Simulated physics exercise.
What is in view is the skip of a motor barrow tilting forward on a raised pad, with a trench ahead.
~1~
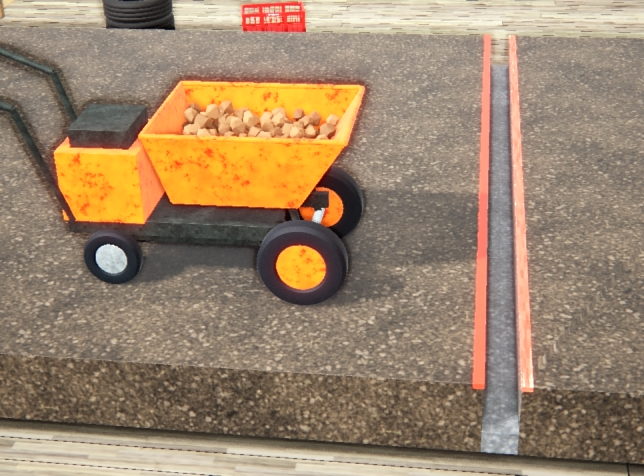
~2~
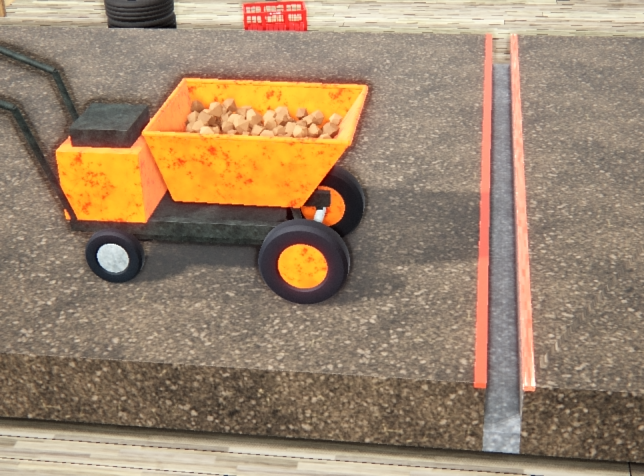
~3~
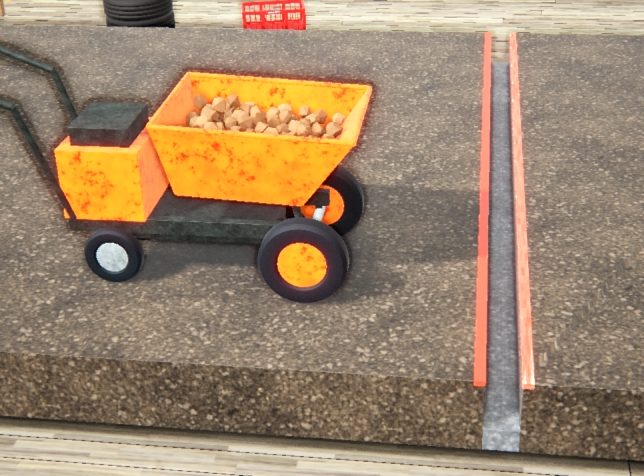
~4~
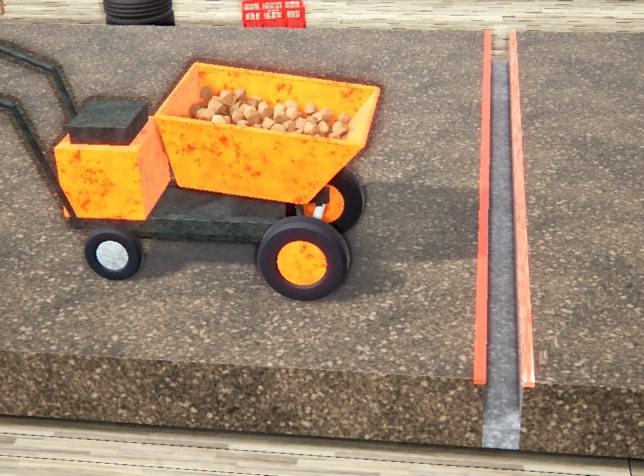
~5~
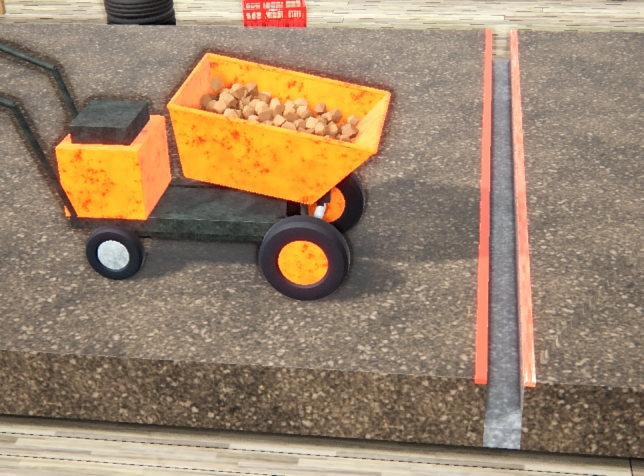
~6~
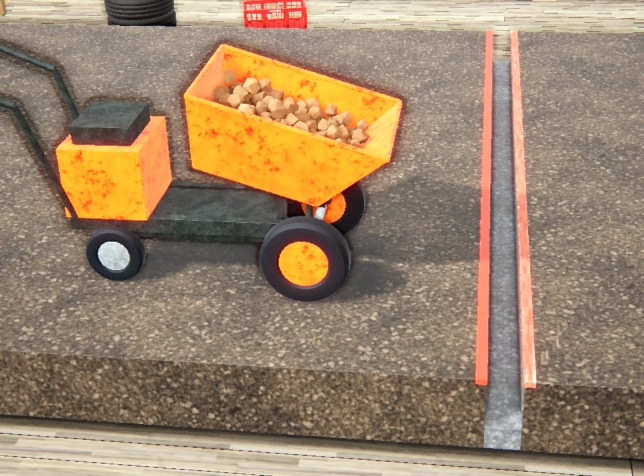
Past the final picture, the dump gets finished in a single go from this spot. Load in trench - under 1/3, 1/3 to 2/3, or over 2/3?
1/3 to 2/3.
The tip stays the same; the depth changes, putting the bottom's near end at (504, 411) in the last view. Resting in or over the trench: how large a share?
I'd put it at about 40 in a hundred.
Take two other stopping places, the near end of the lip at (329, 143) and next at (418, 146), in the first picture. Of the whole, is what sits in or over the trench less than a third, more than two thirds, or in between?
The middle third, then below one third.
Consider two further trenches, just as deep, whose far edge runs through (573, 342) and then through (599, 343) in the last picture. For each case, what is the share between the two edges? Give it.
The first case gives around 70 percent, and the second around 70 percent.
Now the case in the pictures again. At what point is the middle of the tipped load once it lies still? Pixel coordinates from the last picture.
I'd place the middle at about (500, 269).
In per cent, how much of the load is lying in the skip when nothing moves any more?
Around 15 %.
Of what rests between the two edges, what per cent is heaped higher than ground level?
My best guess is some 25 per cent.
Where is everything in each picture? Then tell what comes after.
Lip of the skip near (344, 143), level; top of the load near (244, 137), clay clods; first edge of the trench near (480, 341); far edge near (526, 344), the trench under half as wide as the skip, and about as deep as wide, in the first picture.
Lip of the skip near (348, 143), level; top of the load near (240, 122), in the second picture.
Lip of the skip near (353, 144), tipped barely; top of the load near (231, 125), in the third picture.
Lip of the skip near (362, 146), tipped a little; top of the load near (238, 119), in the fourth picture.
Lip of the skip near (374, 151), tipped a little; top of the load near (234, 118), in the fifth picture.
Lip of the skip near (387, 160), tipped clearly; top of the load near (246, 112); first edge of the trench near (483, 337); far edge near (529, 340), in the sixth picture.
Shortly afterwards, skip tipped steeply; the whole lot in the skip.
Next, skip tipped right over; the bulk in the skip; a little short of the trench; a little in or heaped over the trench; only a few falling.
Some moments later, skip tipped right over; near a quarter in the skip; near a quarter short of the trench; near half in or heaped over the trench; a little beyond it.
In the end, skip tipped right over; a little in the skip; near a quarter short of the trench; near half in or heaped over the trench; a little beyond it.
